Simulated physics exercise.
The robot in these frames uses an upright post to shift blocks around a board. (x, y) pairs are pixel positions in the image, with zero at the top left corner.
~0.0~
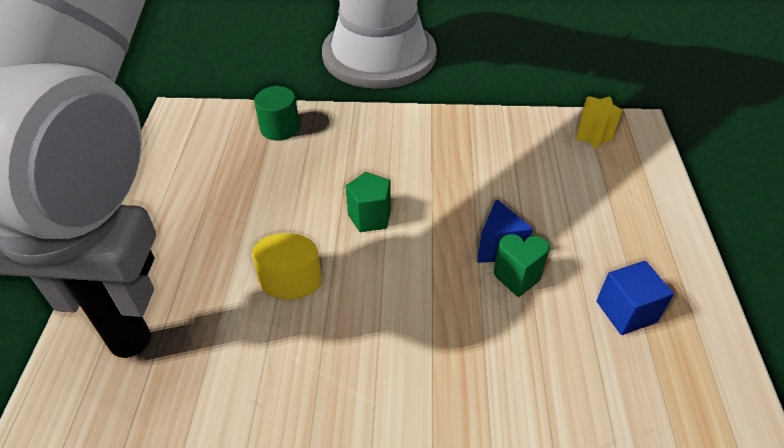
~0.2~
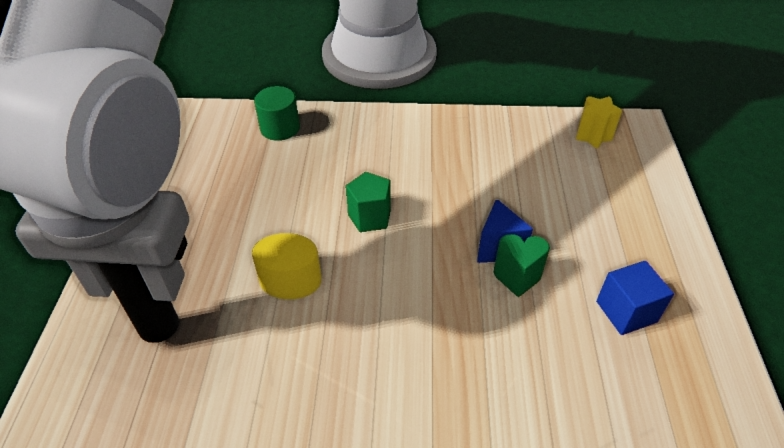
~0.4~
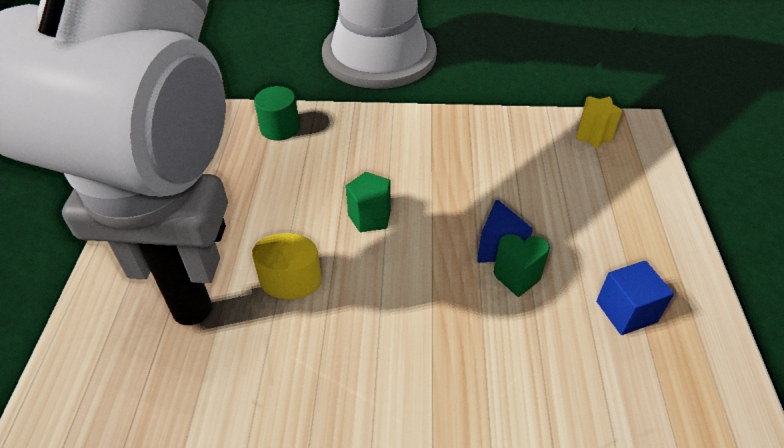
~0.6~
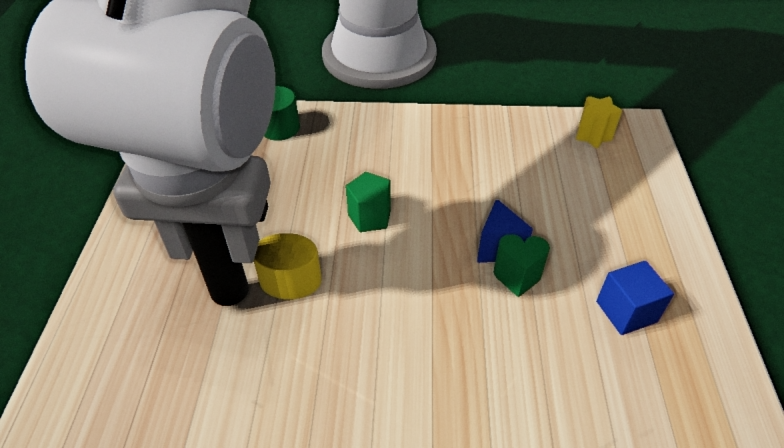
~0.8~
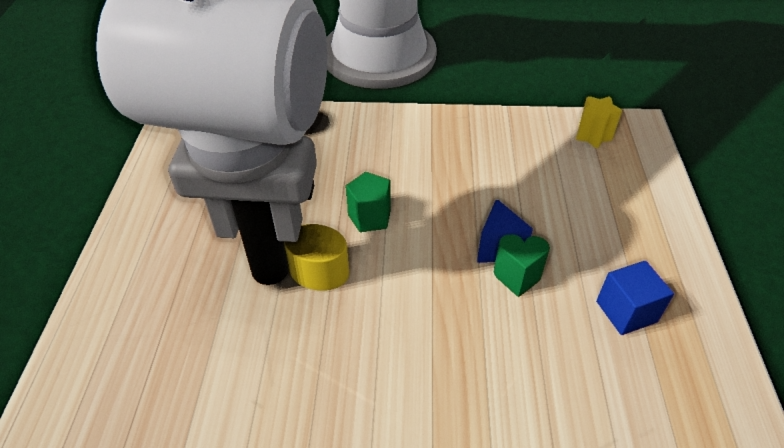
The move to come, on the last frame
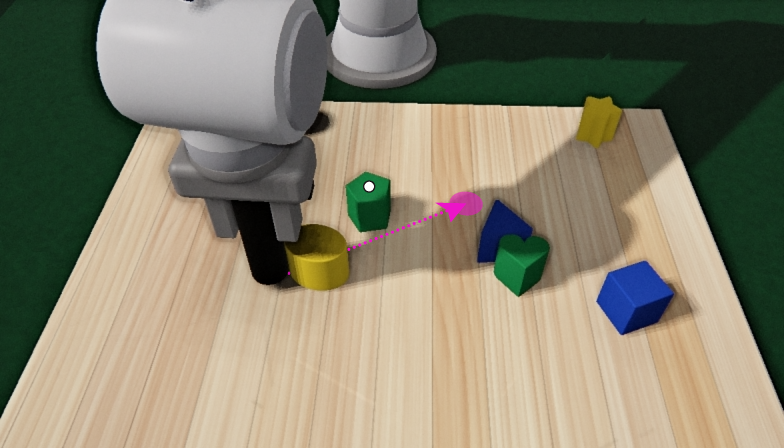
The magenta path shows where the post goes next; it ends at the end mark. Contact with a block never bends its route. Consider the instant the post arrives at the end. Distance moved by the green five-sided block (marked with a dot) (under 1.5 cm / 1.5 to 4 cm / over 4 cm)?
Shift of under 1.5 cm.
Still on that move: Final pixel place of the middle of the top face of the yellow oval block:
Somewhere near (406, 234).
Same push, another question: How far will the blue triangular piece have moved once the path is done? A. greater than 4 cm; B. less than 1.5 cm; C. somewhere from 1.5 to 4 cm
I'll go with B - less than 1.5 cm.
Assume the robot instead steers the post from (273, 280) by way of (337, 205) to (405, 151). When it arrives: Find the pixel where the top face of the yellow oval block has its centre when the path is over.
Its top centre lands on (338, 230).
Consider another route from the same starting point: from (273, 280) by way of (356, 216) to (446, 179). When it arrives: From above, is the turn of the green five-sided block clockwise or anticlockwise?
Viewed from overhead, the green five-sided block winds up turned clockwise.
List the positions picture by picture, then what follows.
In the first picture, post's lower end (130, 341); yellow oval block (284, 250); green five-sided block (369, 187); blue triangular piece (504, 219).
In the second picture, post (159, 326); blocks still.
In the third picture, post (192, 310); blocks still.
In the fourth picture, post (230, 291); blocks still.
In the fifth picture, post (270, 271); yellow oval block (315, 241); green five-sided block (369, 187); blue triangular piece (504, 219).
Drawn move, from (273, 280) to (466, 203); the dot is on the green five-sided block.
On the path given first. One third of the way, post (341, 243); yellow oval block (381, 233), turned 55° clockwise.
Two thirds of the way, post (407, 217); yellow oval block (406, 234), turned 105° clockwise; green five-sided block (373, 178), turned 15° anticlockwise.
At the end, post (467, 194); yellow oval block (406, 234), turned 105° clockwise; green five-sided block (373, 178), turned 15° anticlockwise; blue triangular piece still.
